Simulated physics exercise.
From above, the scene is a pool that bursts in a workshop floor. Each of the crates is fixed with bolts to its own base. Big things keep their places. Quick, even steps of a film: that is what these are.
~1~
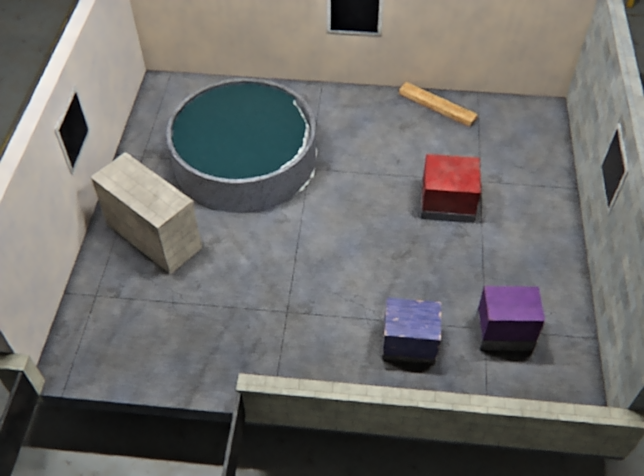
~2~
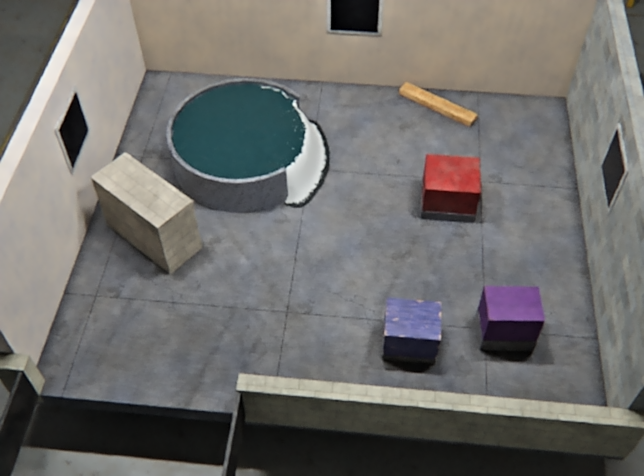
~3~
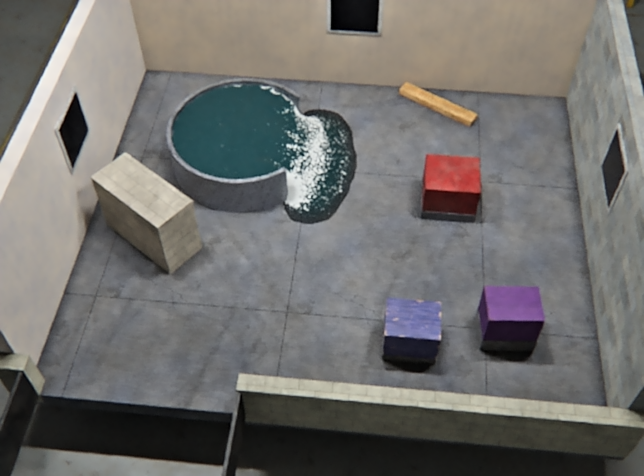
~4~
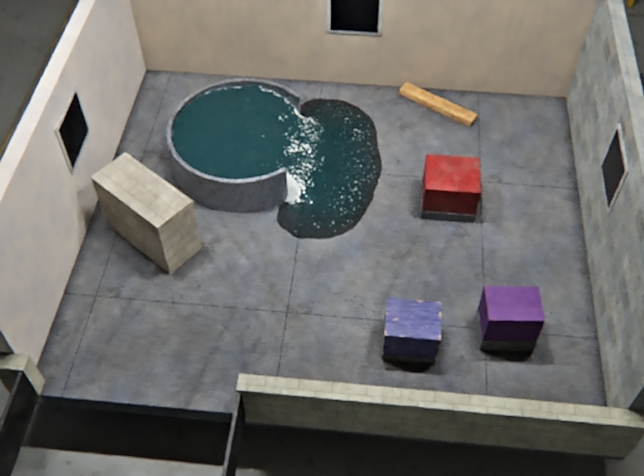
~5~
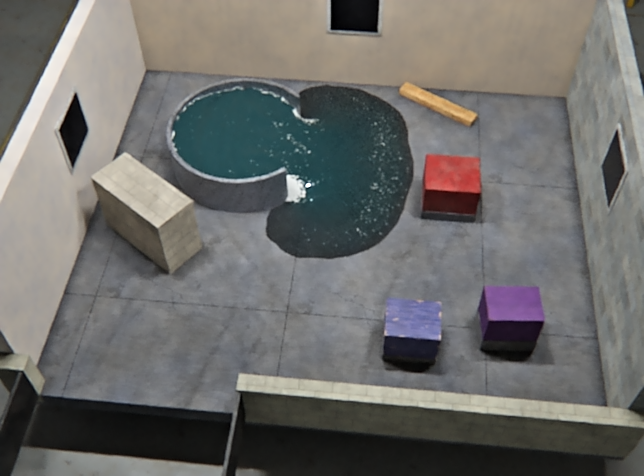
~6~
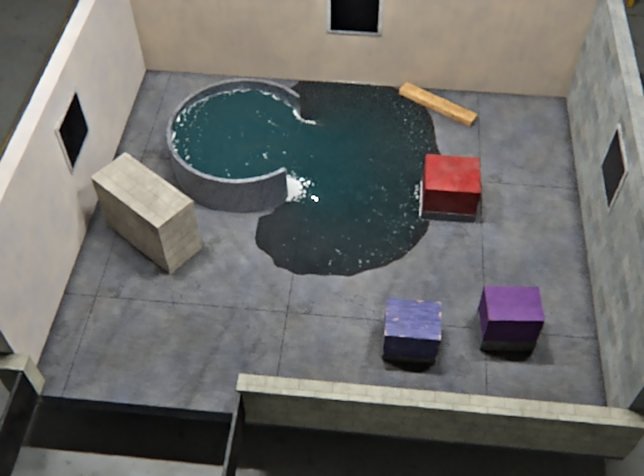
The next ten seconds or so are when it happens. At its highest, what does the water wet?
One by one: The blue crate is hit; the red crate is hit; the purple crate is spared.
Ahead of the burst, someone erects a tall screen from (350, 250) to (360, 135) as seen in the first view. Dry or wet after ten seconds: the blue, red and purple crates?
Verdict: Blue crate is left alone, red crate is left alone, purple crate is left alone.
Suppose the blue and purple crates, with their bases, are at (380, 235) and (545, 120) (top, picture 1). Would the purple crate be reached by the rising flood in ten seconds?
One by one: Purple gets wet.
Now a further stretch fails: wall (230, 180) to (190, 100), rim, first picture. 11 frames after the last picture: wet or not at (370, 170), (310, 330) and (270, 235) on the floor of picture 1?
Read off point by point, the answer is not soaked, soaking, soaking.
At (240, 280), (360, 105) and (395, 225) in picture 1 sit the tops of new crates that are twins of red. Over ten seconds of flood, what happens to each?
Well, the first one is never reached, the second goes wet, and the third goes wet.
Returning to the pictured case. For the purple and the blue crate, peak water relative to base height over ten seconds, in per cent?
Roughly 80 and 170 per cent respectively.
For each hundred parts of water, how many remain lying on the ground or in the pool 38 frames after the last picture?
My estimate is some 100 percent.
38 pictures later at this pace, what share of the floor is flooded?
Roughly 70 %.
A moment on, water covers 35 % of the floor; the blue crate water round its plinth, the red crate water round its plinth, the purple crate water round its plinth.
Next, water covers 40 % of the floor; the blue crate water round its plinth, the red crate water round its plinth, the purple crate water round its plinth.
Then, water covers 55 % of the floor; the blue crate water round its plinth, the red crate water round its plinth, the purple crate water round its plinth.
Later, water covers 70 % of the floor; the blue crate water round its plinth, the red crate water round its plinth, the purple crate water round its plinth.
In the end, water covers 100 % of the floor; the blue crate was topped, the red crate was topped, the purple crate stayed above the water.
